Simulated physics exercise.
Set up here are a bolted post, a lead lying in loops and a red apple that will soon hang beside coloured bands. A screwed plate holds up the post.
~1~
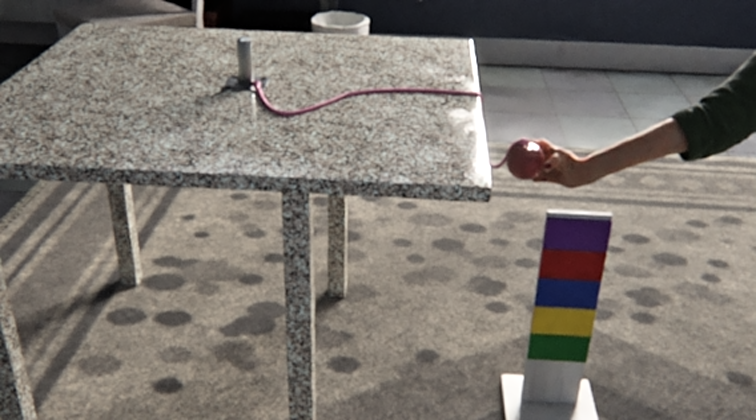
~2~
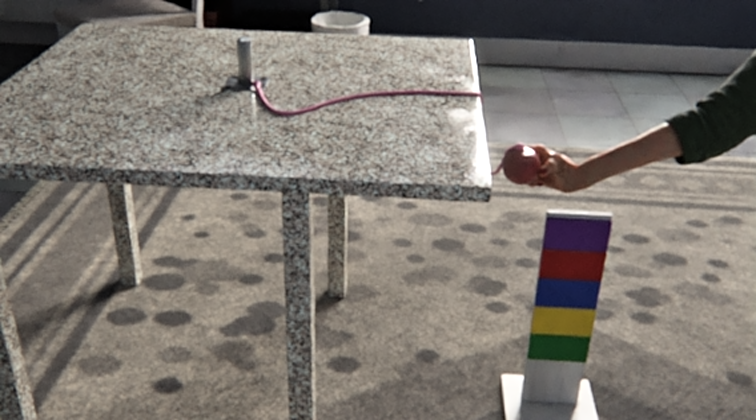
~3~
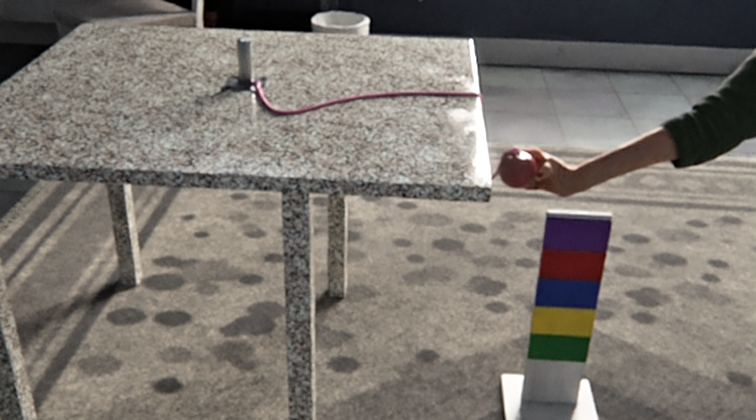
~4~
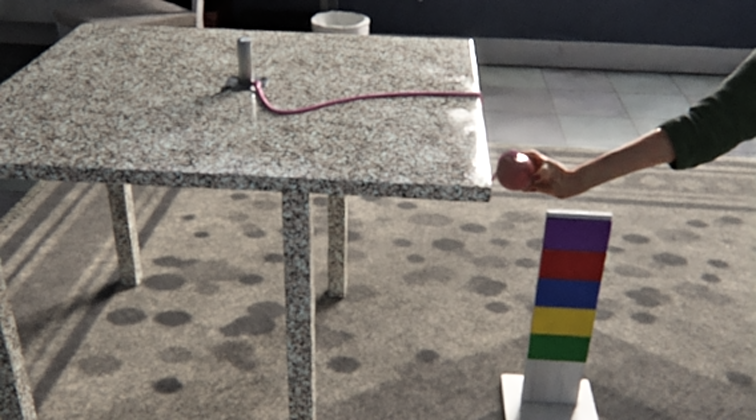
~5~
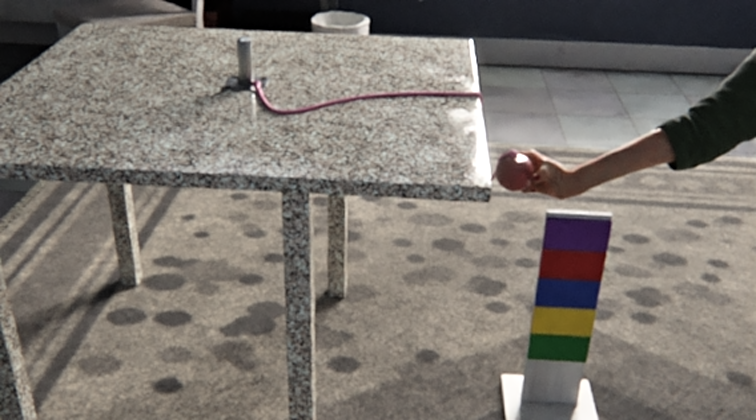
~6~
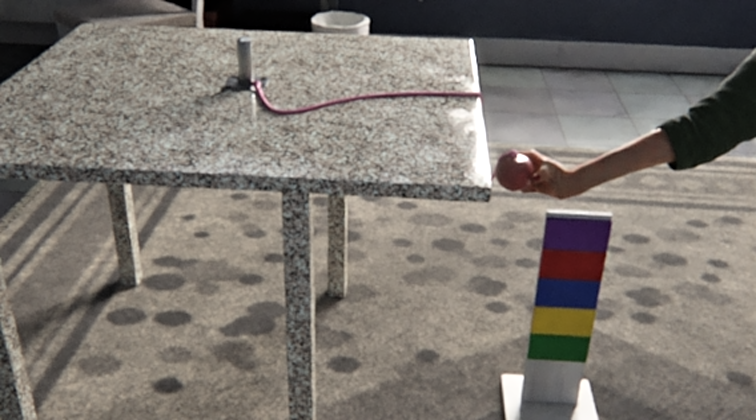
A hand holding a red ball on a cord shifts it slightly left beside a speckled table.
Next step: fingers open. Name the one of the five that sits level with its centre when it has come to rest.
That would be yellow.
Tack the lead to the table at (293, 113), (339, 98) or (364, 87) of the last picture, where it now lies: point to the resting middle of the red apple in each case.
In that order: (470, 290), (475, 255) and (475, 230).
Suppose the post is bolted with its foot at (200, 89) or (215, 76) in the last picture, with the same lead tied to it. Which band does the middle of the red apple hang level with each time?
For the first spot, blue; for the second, blue.
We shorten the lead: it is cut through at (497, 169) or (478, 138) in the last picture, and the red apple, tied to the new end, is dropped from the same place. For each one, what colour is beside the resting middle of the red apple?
Results, first to last: Blue; purple.
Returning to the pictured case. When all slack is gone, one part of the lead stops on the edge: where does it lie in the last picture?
About (419, 94).
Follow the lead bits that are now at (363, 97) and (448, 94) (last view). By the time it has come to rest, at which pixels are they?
(425, 101) and (478, 140).
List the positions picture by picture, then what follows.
The first frame shows red apple (525, 161); purple (578, 236); red (573, 266); blue (568, 295); yellow (563, 323); green (559, 349).
The second frame shows red apple (521, 166); lead through (262, 97) (314, 108) (379, 94) (459, 93) (479, 151).
The third frame shows red apple (518, 170).
The fourth frame shows red apple (515, 172); lead through (262, 97) (316, 107) (385, 95) (465, 94) (482, 156).
The fifth frame shows red apple (514, 173).
The sixth frame shows red apple (514, 173); lead through (262, 97) (316, 107) (385, 95) (465, 94) (479, 157).
Early on, apple near (452, 291); level with yellow.
Midway, apple near (468, 307); level with yellow.
Finally, apple near (460, 306); level with yellow. Its middle rests at the yellow band.
